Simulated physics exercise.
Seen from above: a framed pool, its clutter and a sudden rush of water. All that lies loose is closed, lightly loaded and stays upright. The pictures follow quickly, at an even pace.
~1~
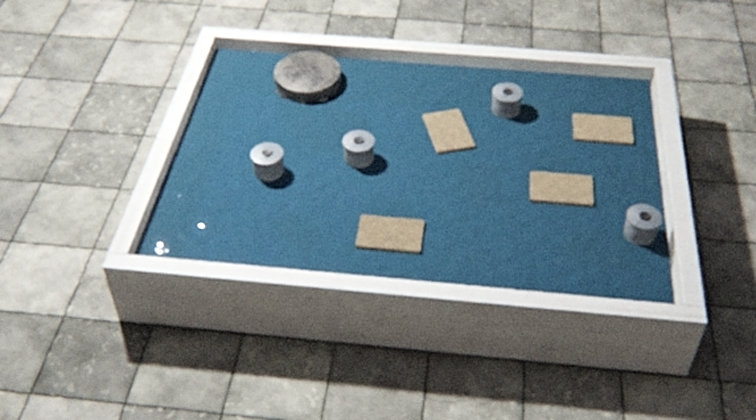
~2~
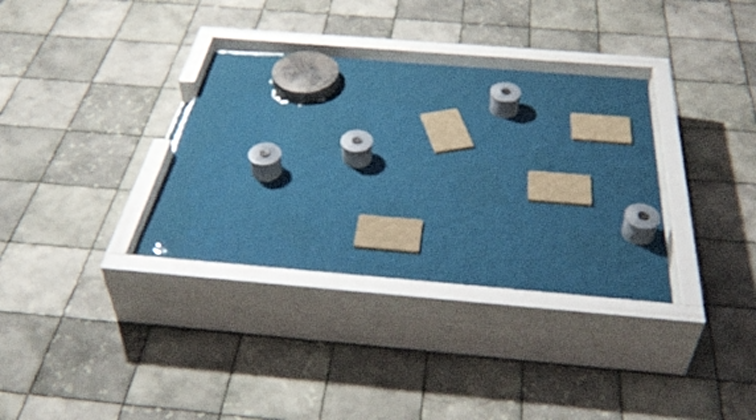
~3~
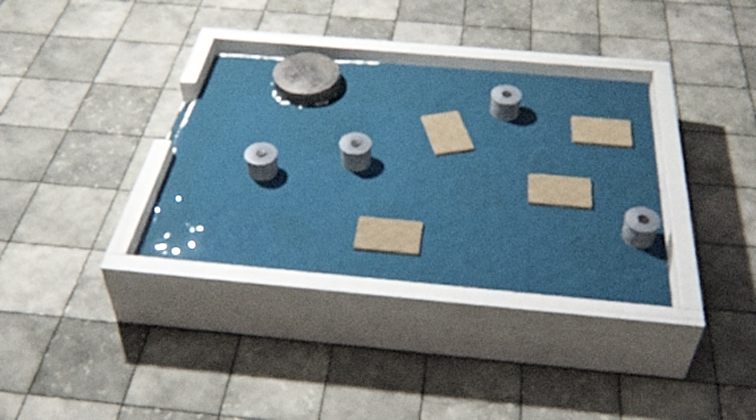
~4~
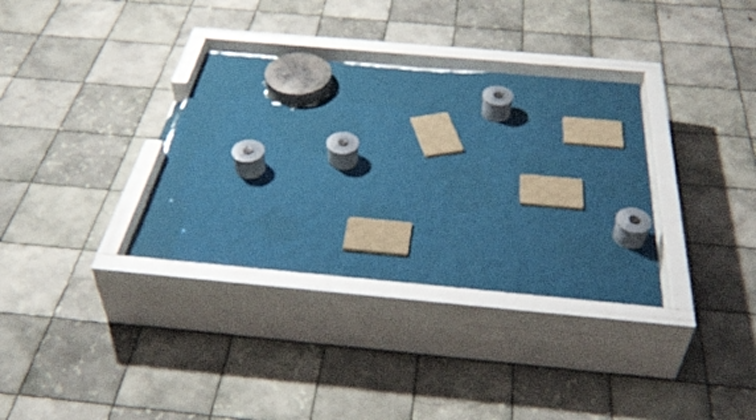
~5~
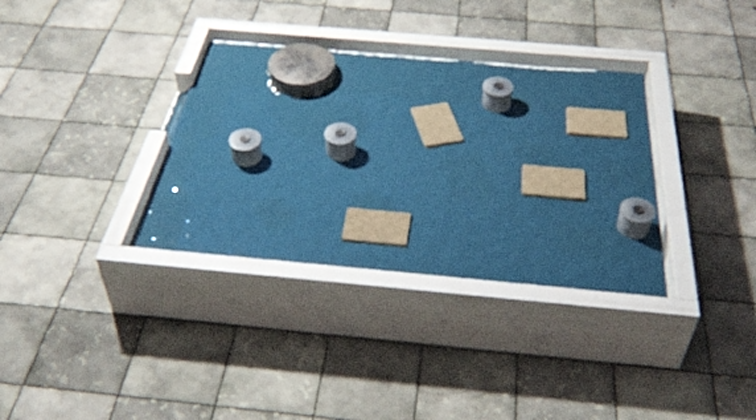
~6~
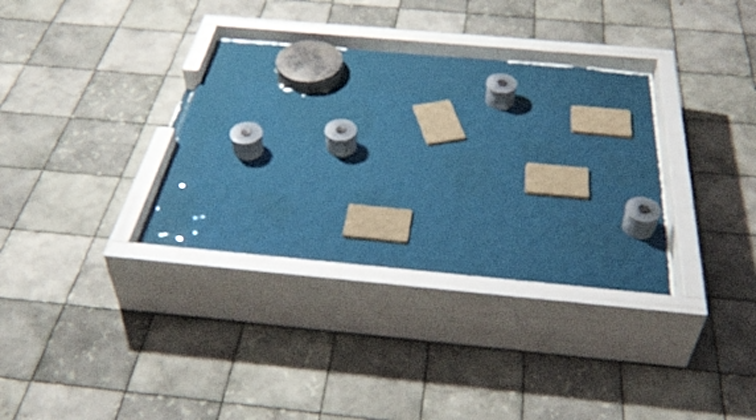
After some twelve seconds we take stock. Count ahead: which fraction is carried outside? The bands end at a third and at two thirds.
It is under a third.
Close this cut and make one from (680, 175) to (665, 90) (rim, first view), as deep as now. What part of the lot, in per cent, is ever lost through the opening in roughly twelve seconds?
I make it 40 per cent.
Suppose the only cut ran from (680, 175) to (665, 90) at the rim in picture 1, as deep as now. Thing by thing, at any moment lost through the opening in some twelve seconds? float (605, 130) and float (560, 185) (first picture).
In turn: Gone, through.
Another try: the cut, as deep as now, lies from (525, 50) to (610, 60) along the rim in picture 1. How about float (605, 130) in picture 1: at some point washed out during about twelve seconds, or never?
Verdict: Through.
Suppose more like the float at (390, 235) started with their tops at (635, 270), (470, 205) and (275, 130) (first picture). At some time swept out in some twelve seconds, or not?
In that order: Stays, still in, washed out.
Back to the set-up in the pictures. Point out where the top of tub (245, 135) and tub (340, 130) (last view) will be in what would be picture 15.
Around (194, 108) and (305, 128).
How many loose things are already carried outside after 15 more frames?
That makes 0.
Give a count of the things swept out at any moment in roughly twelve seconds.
It comes to 0.
A moment on, 0 of 8 are out; 8 afloat.
Next, 0 of 8 are out; 8 afloat.
Later, 0 of 8 are out; 8 afloat.
In the end, 0 of 8 are out; 8 afloat.
